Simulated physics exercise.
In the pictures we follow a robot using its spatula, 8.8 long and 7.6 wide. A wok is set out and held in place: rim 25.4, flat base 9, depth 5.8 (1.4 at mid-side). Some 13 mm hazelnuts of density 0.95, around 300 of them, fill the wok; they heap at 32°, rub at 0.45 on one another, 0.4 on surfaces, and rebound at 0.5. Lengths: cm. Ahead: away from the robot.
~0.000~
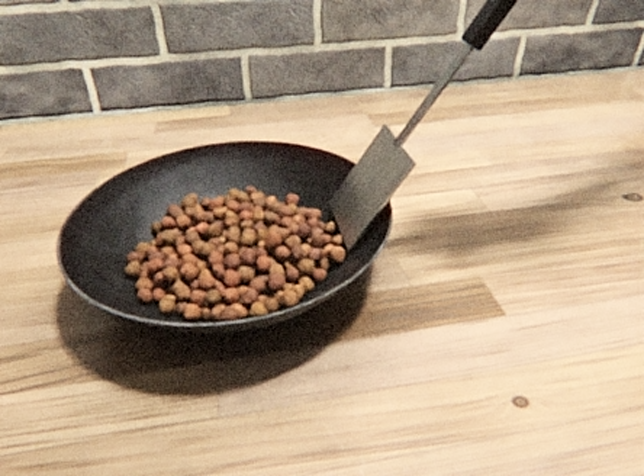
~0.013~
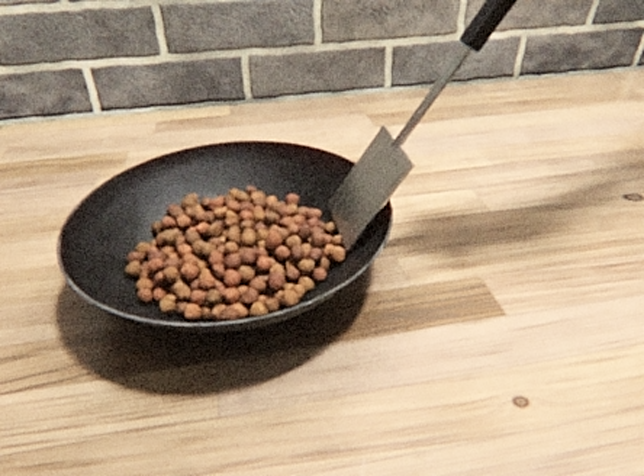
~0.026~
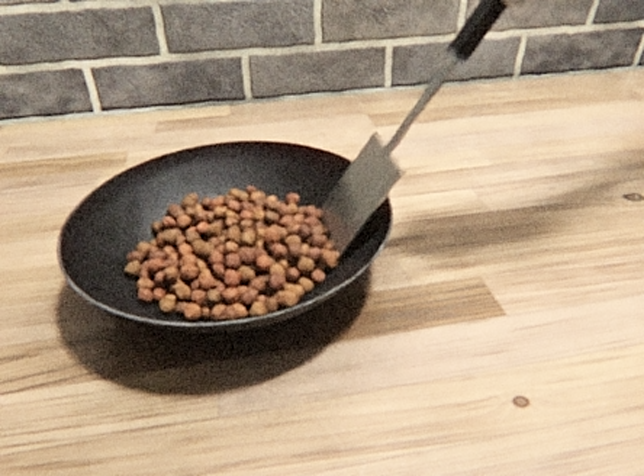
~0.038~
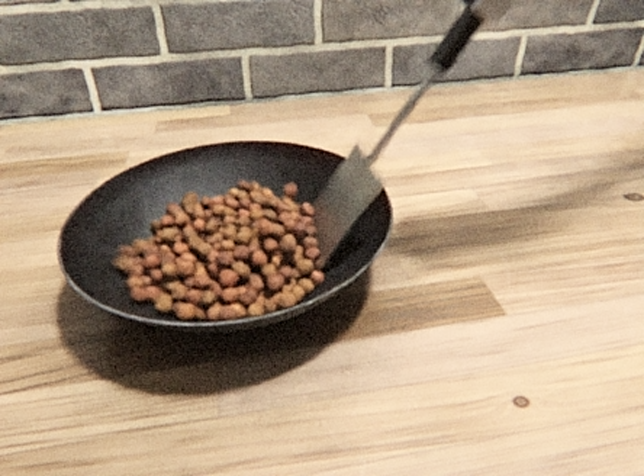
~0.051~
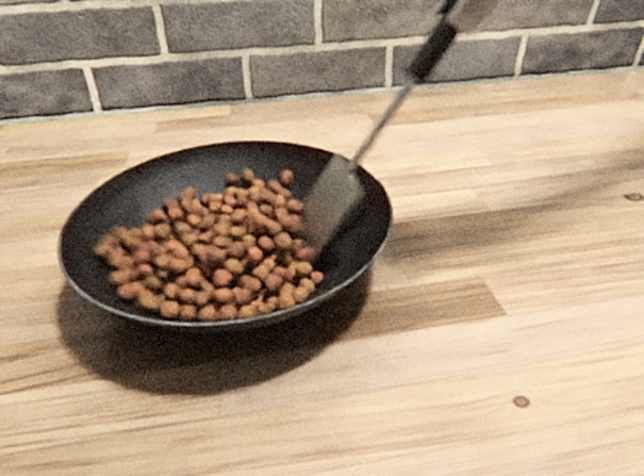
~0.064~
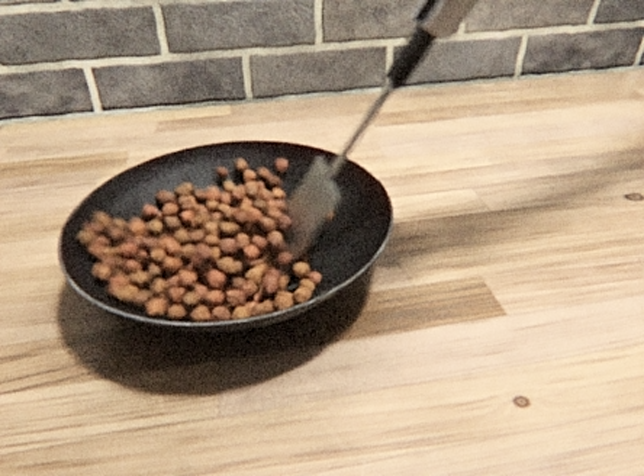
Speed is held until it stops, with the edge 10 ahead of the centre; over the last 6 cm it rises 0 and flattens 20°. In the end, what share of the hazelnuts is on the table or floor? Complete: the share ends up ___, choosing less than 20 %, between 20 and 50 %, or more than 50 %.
The share ends up more than 50 %.
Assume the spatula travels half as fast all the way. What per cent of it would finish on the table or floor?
Around 40 per cent would finish on the table or floor.
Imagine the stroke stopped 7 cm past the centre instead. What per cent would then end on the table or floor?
I'd expect close to 30 per cent then.
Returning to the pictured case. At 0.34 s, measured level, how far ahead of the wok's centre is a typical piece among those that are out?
It's close to 22 cm ahead of the centre.
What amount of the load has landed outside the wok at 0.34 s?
Roughly 15 percent.
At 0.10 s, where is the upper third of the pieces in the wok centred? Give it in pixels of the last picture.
Around (156, 233).
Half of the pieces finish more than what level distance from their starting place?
Around 25 cm, measured level.
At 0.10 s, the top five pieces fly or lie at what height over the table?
Some 8 cm.
After 0.10 s, sloping 56°, highest piece 8 above the table; 303 in the wok, 2 on the blade or in flight.
After 0.13 s, sloping 51°, highest piece 10 above the table; 290 in the wok, 15 on the blade or in flight.
After 0.34 s, sloping 36°, highest piece 15 above the table; 129 in the wok, 52 on the table or floor, 124 on the blade or in flight.
After 1.39 s, sloping 36°, highest piece 4 above the table; 176 on the table or floor, 129 in the wok.
In the end, 176 on the table or floor, 129 in the wok. That is 58 % on the table or floor.
